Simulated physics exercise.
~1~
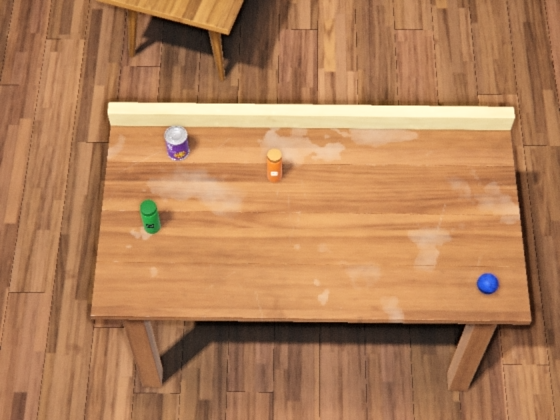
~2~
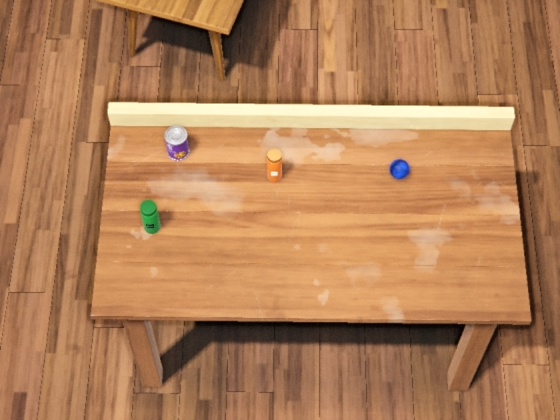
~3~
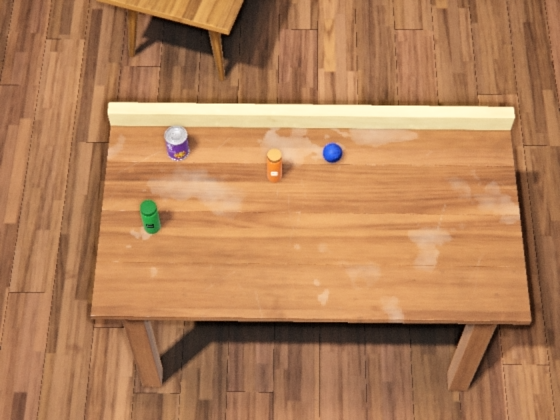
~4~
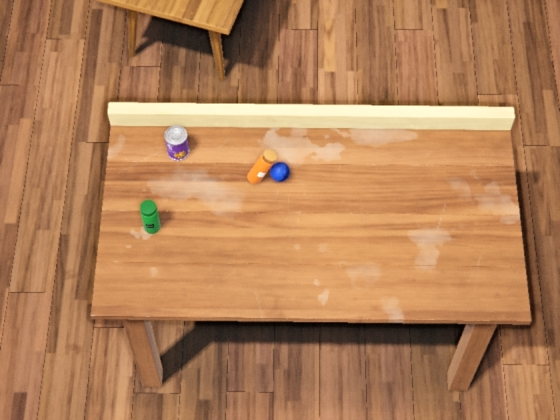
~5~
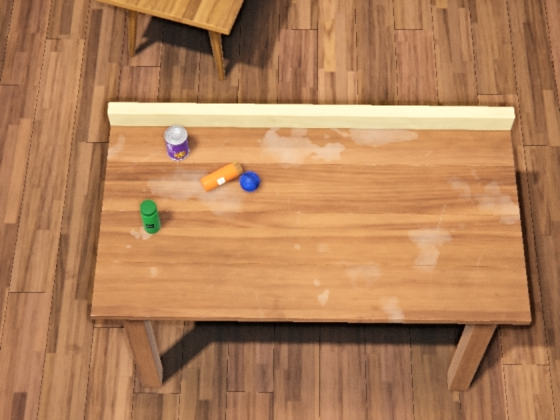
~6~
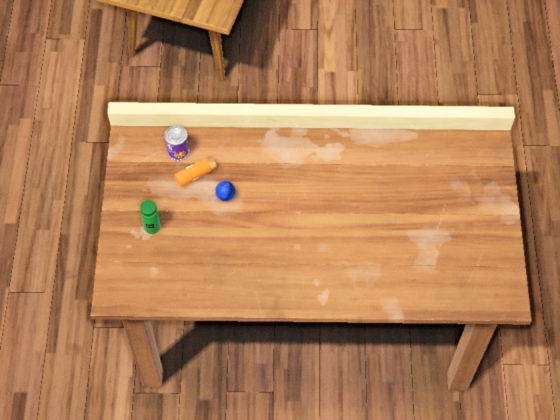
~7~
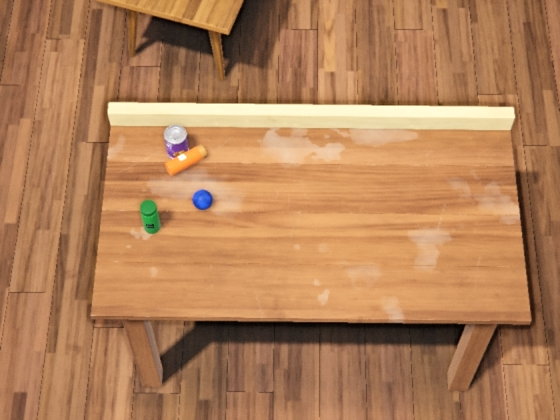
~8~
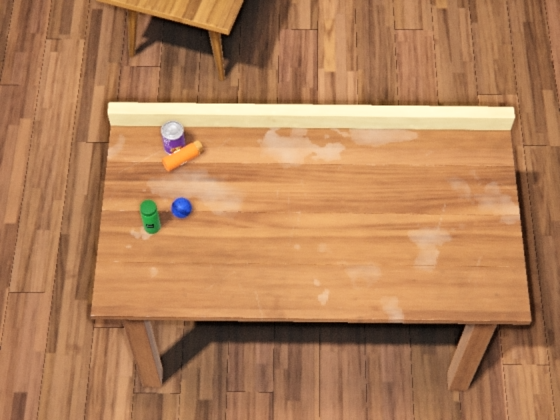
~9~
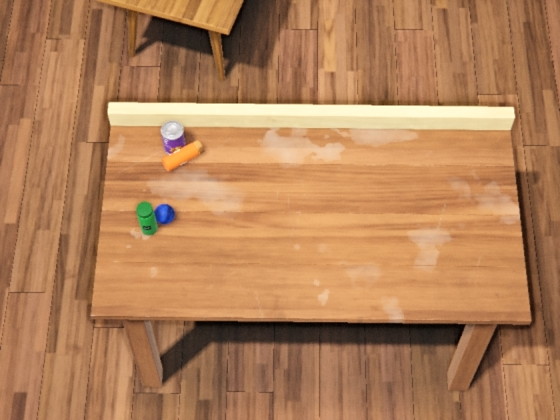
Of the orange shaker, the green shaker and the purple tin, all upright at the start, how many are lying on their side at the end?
One of them is lying on its side at the end, the orange shaker, while the green shaker and the purple tin are still upright.
